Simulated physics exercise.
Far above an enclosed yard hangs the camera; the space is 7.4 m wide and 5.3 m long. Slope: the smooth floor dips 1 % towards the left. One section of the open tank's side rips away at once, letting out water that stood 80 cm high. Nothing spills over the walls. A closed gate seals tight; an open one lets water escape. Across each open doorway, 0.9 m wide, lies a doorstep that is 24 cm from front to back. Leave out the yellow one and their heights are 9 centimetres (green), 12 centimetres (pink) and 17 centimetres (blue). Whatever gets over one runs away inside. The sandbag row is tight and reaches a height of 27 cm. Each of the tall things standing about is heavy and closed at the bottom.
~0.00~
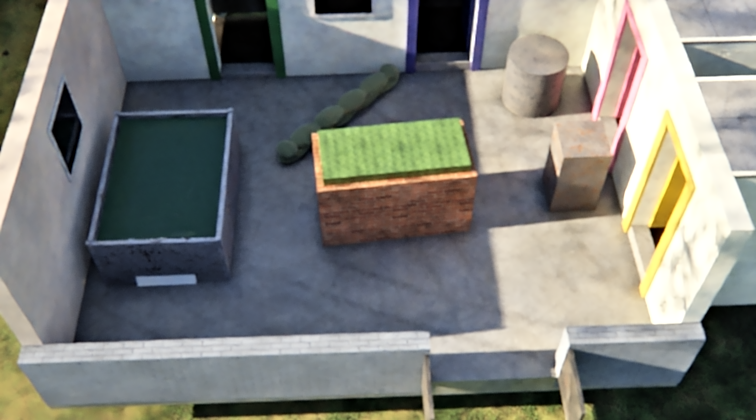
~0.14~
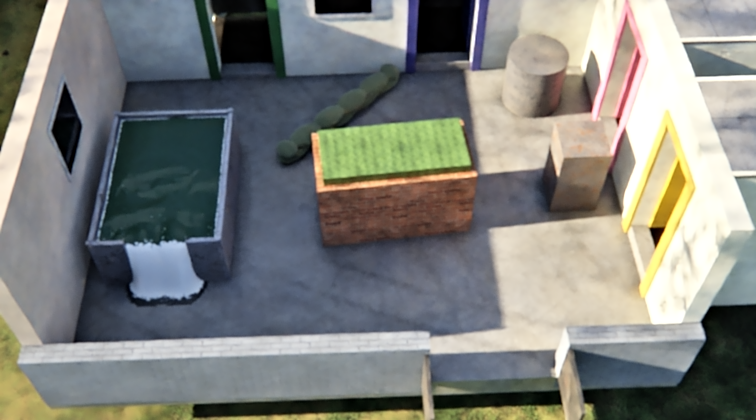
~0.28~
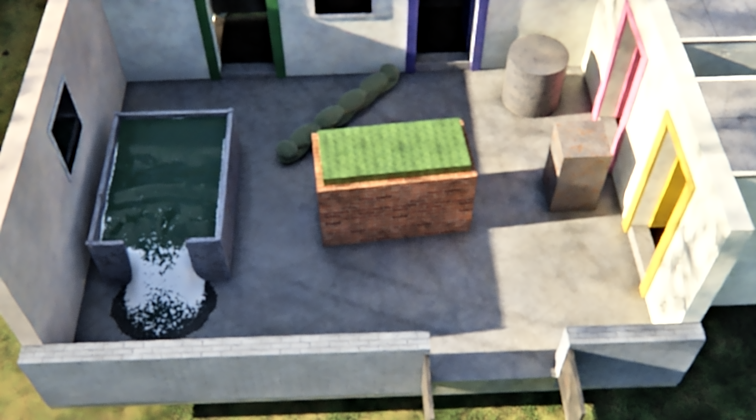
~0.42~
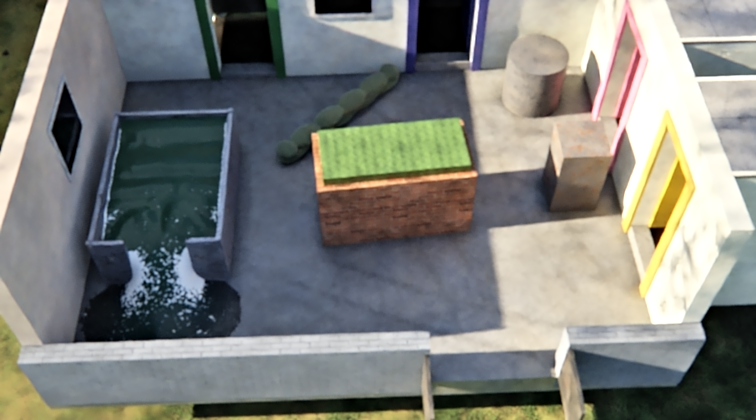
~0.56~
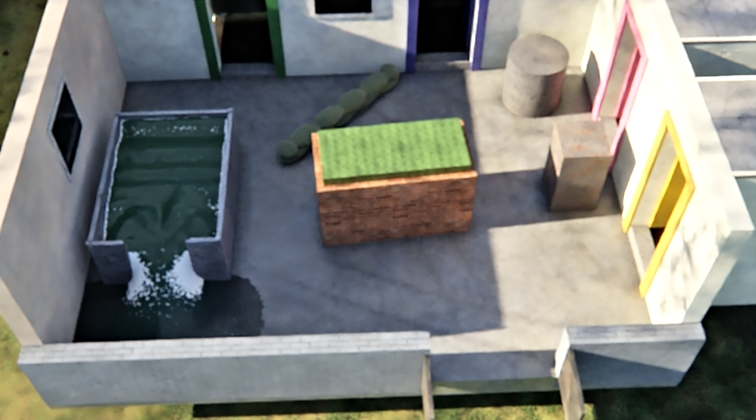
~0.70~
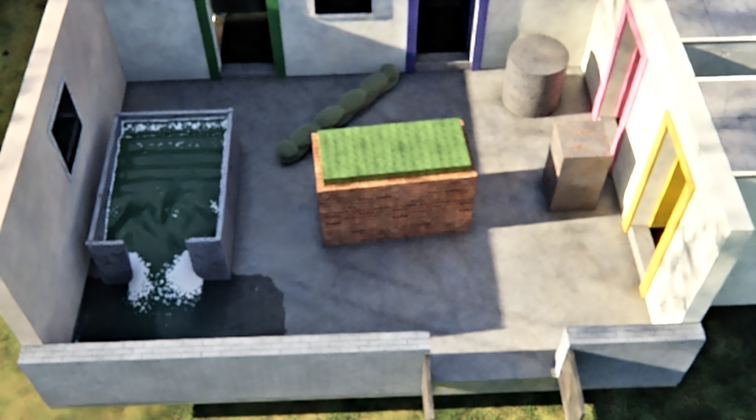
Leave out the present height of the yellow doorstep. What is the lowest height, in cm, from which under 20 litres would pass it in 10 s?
13.5 cm.
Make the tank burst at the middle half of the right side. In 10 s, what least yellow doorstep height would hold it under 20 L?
The answer is some 7.0 cm.
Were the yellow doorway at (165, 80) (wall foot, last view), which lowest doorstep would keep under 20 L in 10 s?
Close to 16 cm at the least.
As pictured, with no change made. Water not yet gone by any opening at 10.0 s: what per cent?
Close to 92 in a hundred.
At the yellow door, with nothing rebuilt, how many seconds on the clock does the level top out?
Crest at t of about 4.5 s.
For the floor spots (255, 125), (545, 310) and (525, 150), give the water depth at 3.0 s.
I'd read roughly 0, 4 and 0 cm there.
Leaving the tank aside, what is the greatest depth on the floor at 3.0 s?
Up to some 34 centimetres, I'd say.
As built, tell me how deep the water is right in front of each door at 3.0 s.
At the yellow door the depth is 2 cm, at green 0 cm, at pink 0 cm and at blue 0 cm.
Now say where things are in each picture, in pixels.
In the first frame, the open tank at (166, 177) is whole and still, 80 cm deep; the yellow door at (654, 214) is dry.
In the second frame, water pours out at (163, 264) and has run 0.4 m, to (142, 301); about 12 cm deep outside, 81 cm at the back.
In the third frame, the front is at (151, 337), 0.9 m from the gap at (164, 266); 0.8 m2 of floor is wet, 80 cm left at the back.
In the fourth frame, water pours out at (164, 267) and has run 1.4 m, to a hidden place; about 8 cm deep outside, 80 cm at the back.
In the fifth frame, water pours out at (164, 267) and has run 1.5 m, to a hidden place; about 7 cm deep outside, 78 cm at the back.
In the sixth frame, the front is at a hidden place, 1.7 m from the gap at (164, 267); 3.3 m2 of floor is wet, 69 cm left at the back; 4.9 m in a straight line remain to the yellow door at (654, 214).
After 1.4 s water covers 15 % of the floor, deepest (54 cm) near (67, 379); it has not reached the yellow door.
After 3.0 s water covers 45 % of the floor, deepest (34 cm) near (67, 379); 2 cm at the yellow door, 0 litres in over its 17 cm doorstep.
After 10.0 s water covers 95 % of the floor, deepest (14 cm) near (395, 75); 7 cm at the yellow door, 5 litres in over its 17 cm doorstep.
At the yellow door as built, the water arrived by 3.0 s and peaked near 20 cm at 4.4 s.
Run again over the same 10 s with other heights there, 38 litres in over 12 cm, 6 litres over 16.5 cm. The limit of 20 litres is kept from about 13.5 cm up.
